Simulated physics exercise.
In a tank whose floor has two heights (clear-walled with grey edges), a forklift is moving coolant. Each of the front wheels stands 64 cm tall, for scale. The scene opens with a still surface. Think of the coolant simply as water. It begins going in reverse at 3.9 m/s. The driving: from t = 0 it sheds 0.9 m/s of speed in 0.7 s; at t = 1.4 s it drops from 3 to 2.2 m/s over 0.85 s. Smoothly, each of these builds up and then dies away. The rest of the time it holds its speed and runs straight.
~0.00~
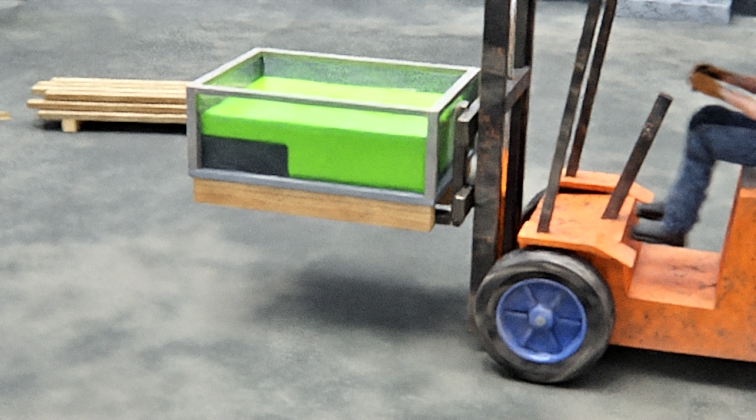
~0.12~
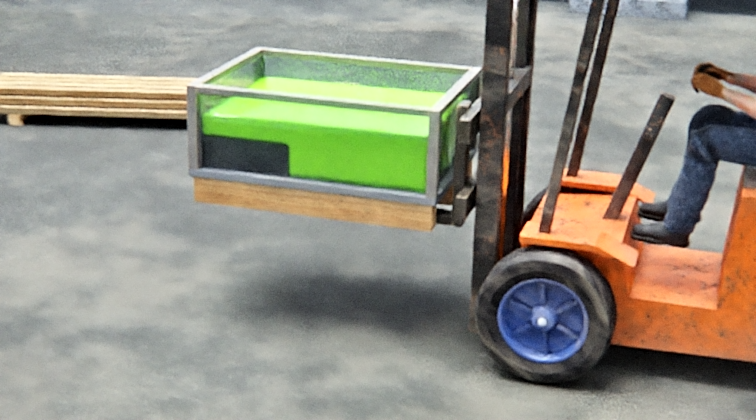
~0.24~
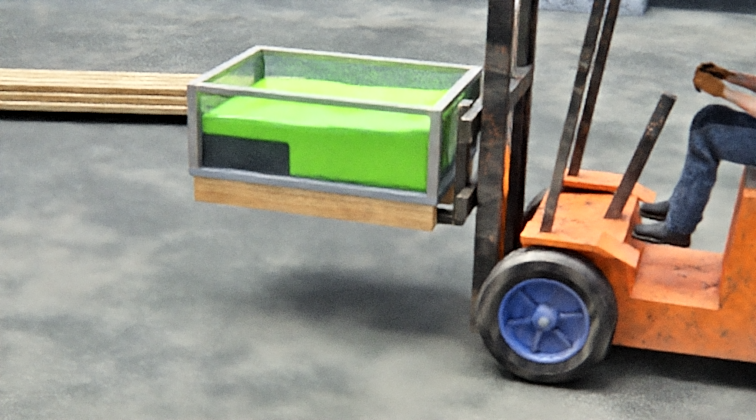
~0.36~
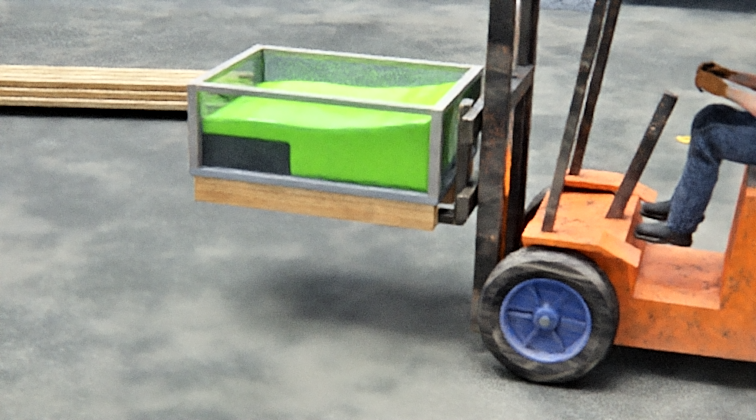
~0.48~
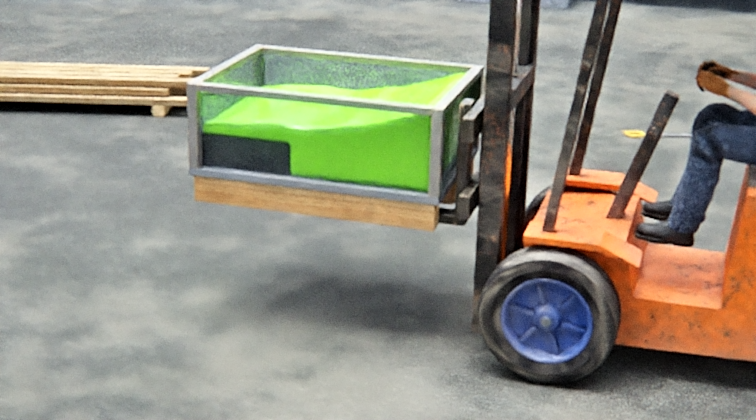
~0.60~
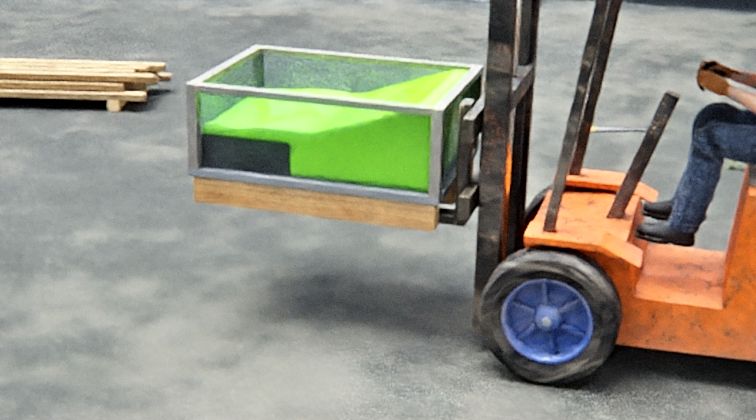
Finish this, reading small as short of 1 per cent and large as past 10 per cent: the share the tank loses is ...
... small.
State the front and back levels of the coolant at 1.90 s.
Front level 26 cm, back level 32 cm.
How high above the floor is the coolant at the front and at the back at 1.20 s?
At the front 20 cm, at the back 26 cm.
After 1.20 s front 20 cm, middle 31 cm, back 26 cm above the lowest part of the floor; no loss so far.
After 1.90 s front 26 cm, middle 27 cm, back 32 cm above the lowest part of the floor; no loss so far.
After 2.80 s front 21 cm, middle 30 cm, back 24 cm above the lowest part of the floor; no loss so far.
After 5.24 s there is no loss.
